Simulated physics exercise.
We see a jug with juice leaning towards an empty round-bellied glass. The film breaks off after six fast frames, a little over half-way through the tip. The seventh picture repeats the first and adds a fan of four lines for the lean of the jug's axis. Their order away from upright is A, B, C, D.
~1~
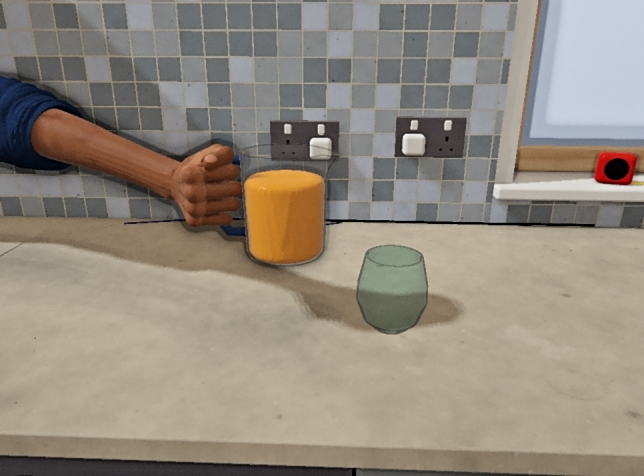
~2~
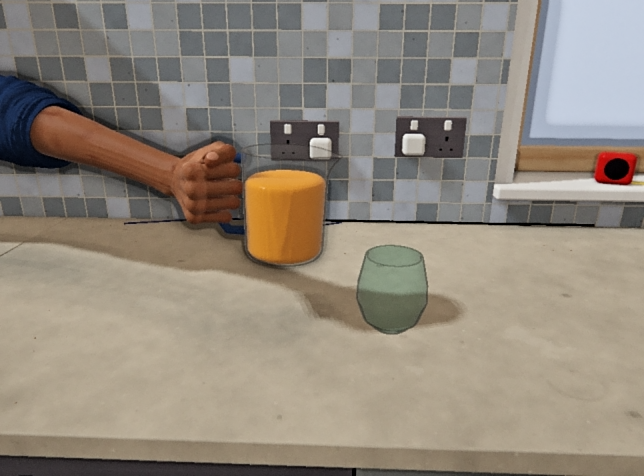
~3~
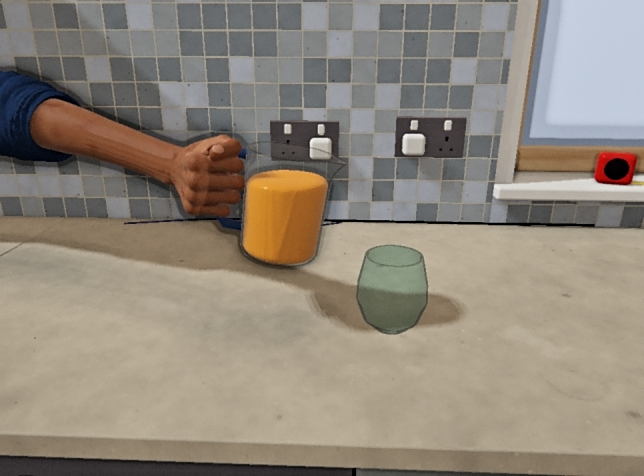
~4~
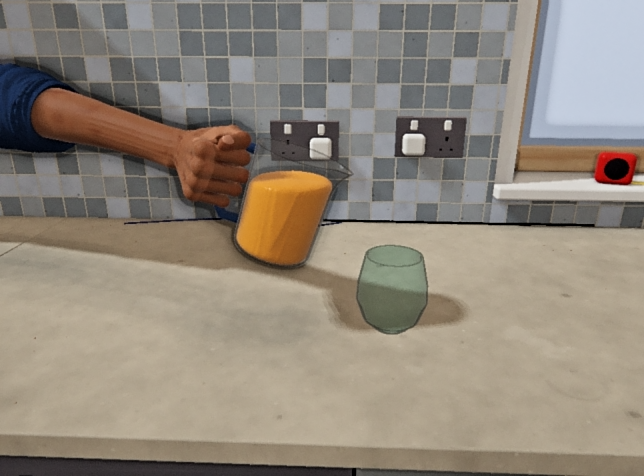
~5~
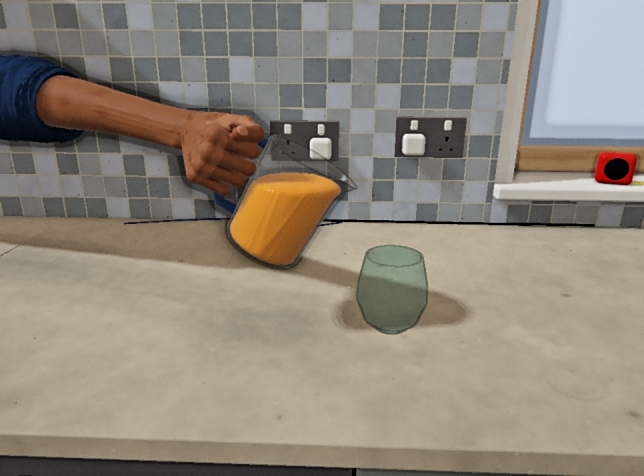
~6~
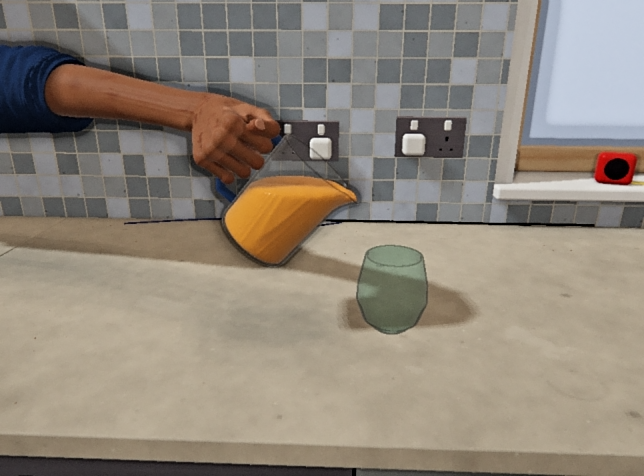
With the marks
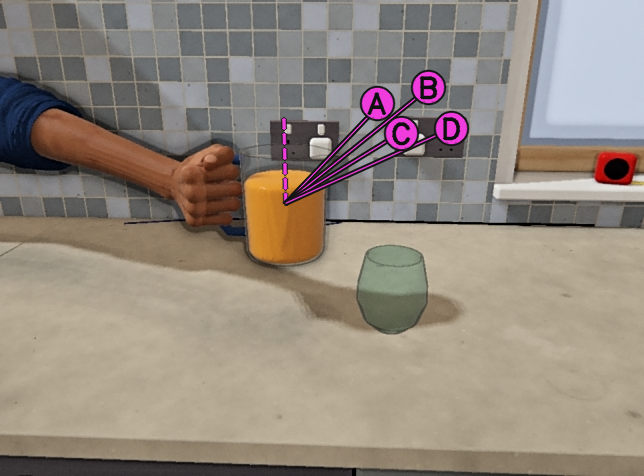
The clip opens with a hand on the left holding an upright jug of orange juice above a counter, near an empty green glass. The hand rises slightly and turns, tilting the jug rightward, slowly at first and then more steeply, until the juice slants up to the spout.
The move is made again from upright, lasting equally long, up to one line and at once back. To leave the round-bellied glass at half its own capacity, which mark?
Best: D.
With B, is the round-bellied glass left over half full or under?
Under half.
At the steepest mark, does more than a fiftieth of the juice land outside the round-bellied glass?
No, it does not.
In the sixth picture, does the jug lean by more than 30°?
Yes.
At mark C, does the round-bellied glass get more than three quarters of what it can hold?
No.
On the marked copy, A at (367, 117); B at (415, 98); C at (386, 141); D at (435, 135).
With A, the round-bellied glass ends with about 11 % of what it can hold.
With B, the round-bellied glass ends with about 21 % of what it can hold.
With C, the round-bellied glass ends with about 35 % of what it can hold.
With D, the round-bellied glass ends with about 51 % of what it can hold.
